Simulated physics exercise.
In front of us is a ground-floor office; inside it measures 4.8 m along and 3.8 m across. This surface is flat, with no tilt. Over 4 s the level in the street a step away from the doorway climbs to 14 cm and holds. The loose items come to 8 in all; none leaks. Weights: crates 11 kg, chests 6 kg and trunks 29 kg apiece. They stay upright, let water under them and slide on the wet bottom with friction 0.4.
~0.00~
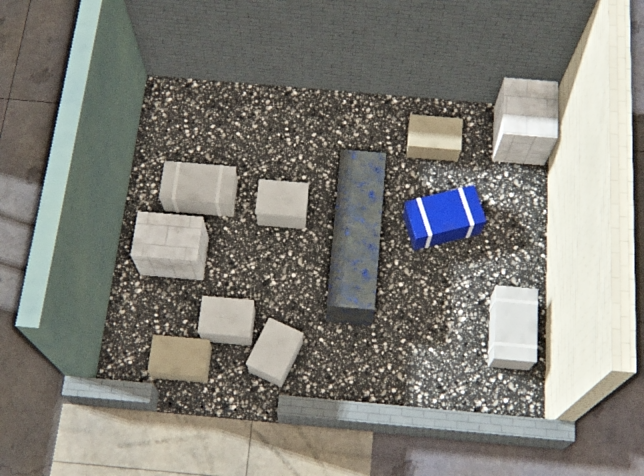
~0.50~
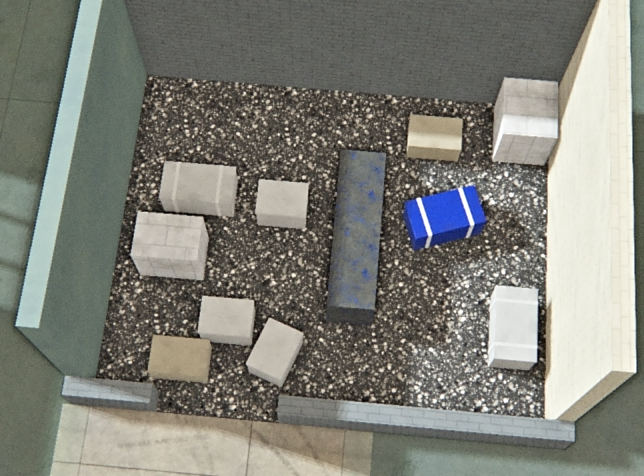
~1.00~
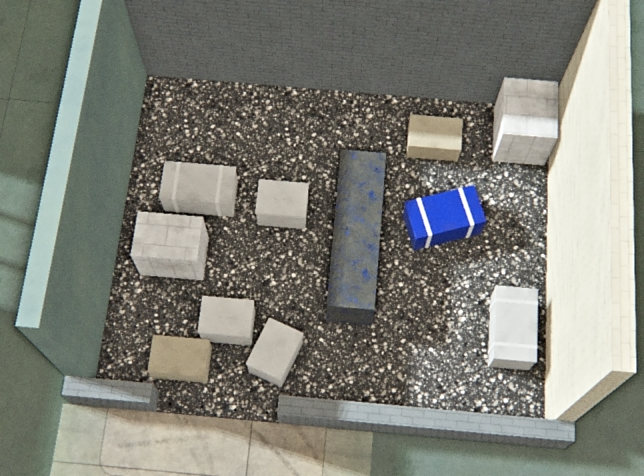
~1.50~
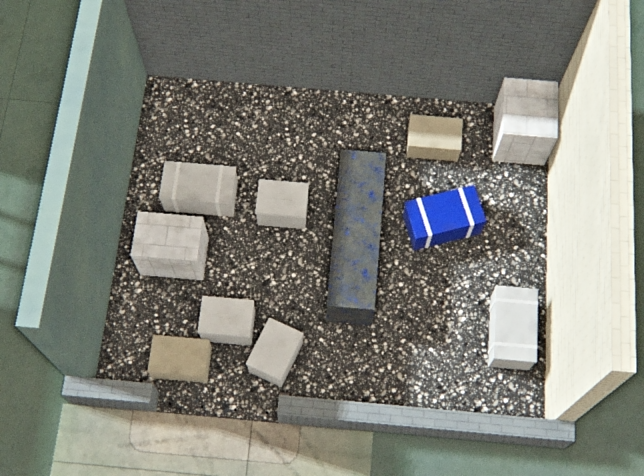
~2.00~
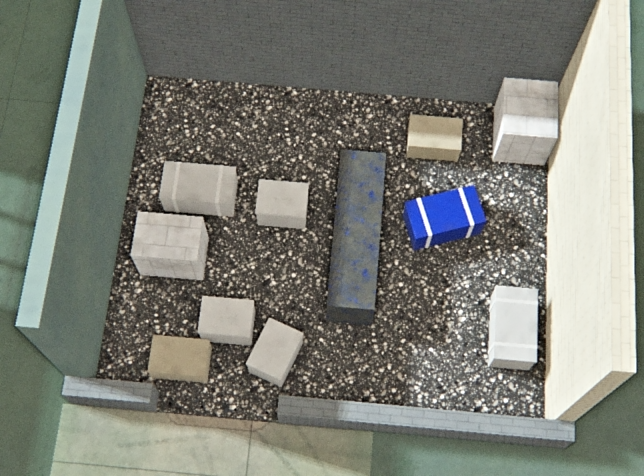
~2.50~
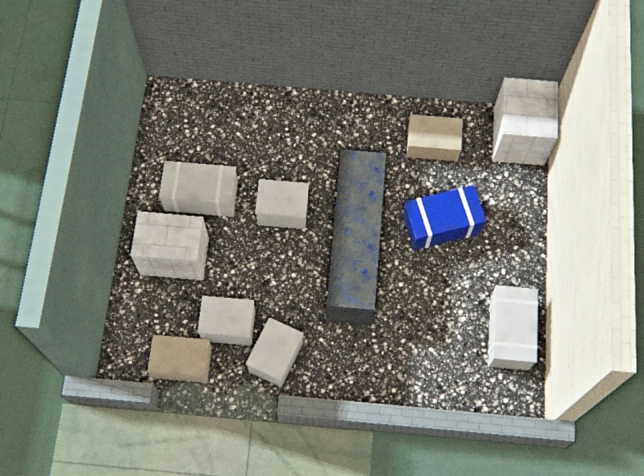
Blue trunk with white straps resting among pale boxes in a walled, speckled-floor room, nothing inside shifting as the outside ground turns greenish.
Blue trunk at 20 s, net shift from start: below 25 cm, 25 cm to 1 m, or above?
25 cm to 1 m.
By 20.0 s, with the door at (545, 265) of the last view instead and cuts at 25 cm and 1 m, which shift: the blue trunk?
The blue trunk drifts well away.
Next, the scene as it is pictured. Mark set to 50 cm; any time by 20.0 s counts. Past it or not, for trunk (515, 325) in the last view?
I'd say beneath it.
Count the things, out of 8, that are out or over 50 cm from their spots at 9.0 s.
Count then: 4.
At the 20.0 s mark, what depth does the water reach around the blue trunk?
Roughly 8 cm deep.
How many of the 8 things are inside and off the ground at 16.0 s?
I'd say 5 of them.
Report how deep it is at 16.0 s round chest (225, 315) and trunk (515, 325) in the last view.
Roughly 9 and 5 cm.
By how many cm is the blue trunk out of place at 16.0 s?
It is about 0 cm out of place by then.
After 4.0 s the blue trunk is near (445, 212), 0.0 m from its start, aground; 0 afloat.
After 9.0 s the blue trunk is near (445, 212), 0.0 m from its start, aground; 3 afloat.
After 16.0 s the blue trunk is near (446, 213), 0.0 m from its start, aground; 5 afloat.
After 20.0 s the blue trunk is near (468, 257), 0.6 m from its start, afloat; 8 afloat.
